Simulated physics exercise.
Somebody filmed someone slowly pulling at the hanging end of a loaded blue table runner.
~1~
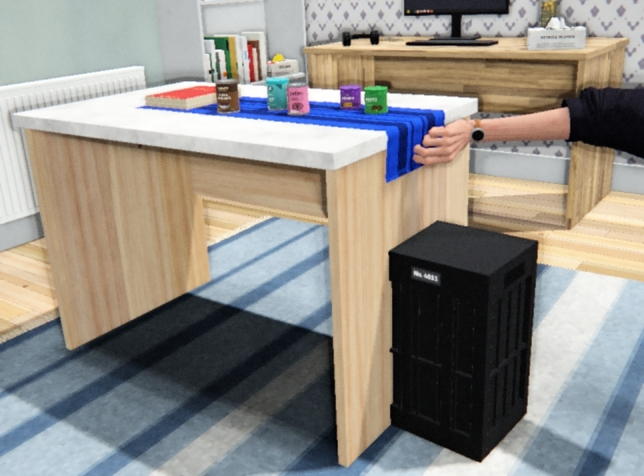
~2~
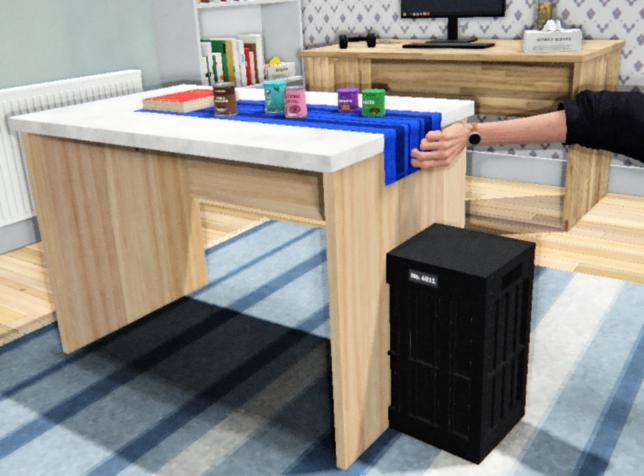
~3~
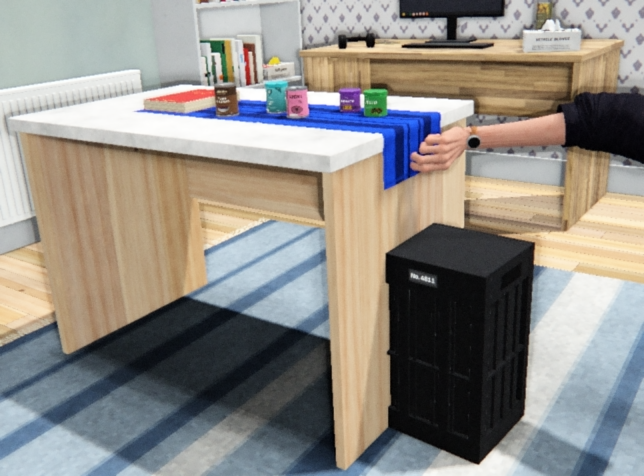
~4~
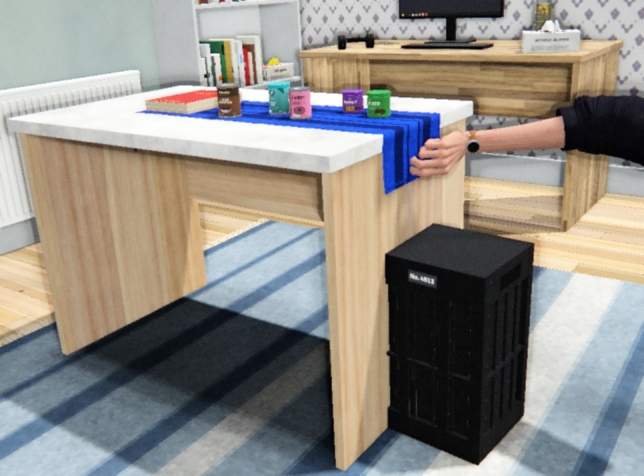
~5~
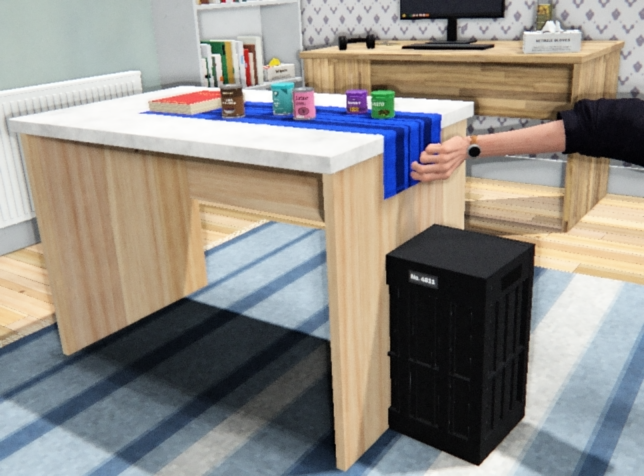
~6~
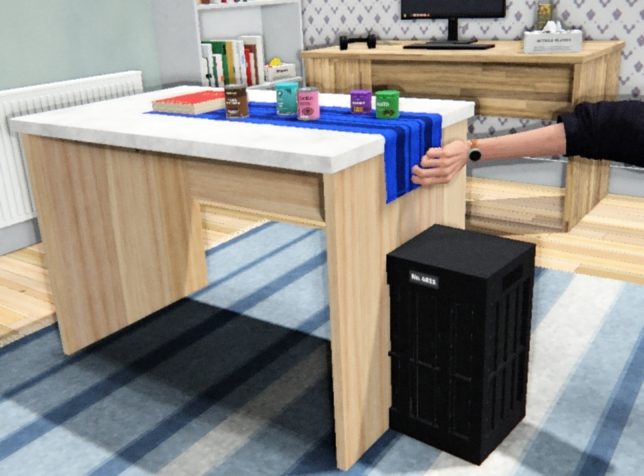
In this clip, a hand at the right slowly pulls the hanging end of a blue table runner slightly downward, and the book and small colourful cans on it shift slightly right, while the black crate below stays still.
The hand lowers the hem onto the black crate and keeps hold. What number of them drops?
It carries off one.
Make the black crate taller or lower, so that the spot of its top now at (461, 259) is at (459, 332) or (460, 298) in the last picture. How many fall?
Over the edge go 3 and 2.
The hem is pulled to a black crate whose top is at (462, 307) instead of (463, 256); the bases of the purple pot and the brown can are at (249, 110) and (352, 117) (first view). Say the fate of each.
The purple pot holds on, the brown can comes down.
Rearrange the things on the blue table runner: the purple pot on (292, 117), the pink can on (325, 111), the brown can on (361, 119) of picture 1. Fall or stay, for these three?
The purple pot stays on; the pink can stays on; the brown can comes down.
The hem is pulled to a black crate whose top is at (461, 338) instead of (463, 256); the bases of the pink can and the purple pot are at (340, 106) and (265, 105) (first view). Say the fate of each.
The pink can goes over, the purple pot keeps its place on top.
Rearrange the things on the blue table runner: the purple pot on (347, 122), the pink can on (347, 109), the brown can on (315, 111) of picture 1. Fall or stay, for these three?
The purple pot tumbles off; the pink can stays on; the brown can holds on.
Early on, hem near (417, 225); all still up.
Midway, hem on the crate; green pot gone.
Finally, hem on the crate; green pot gone. The answer is one.
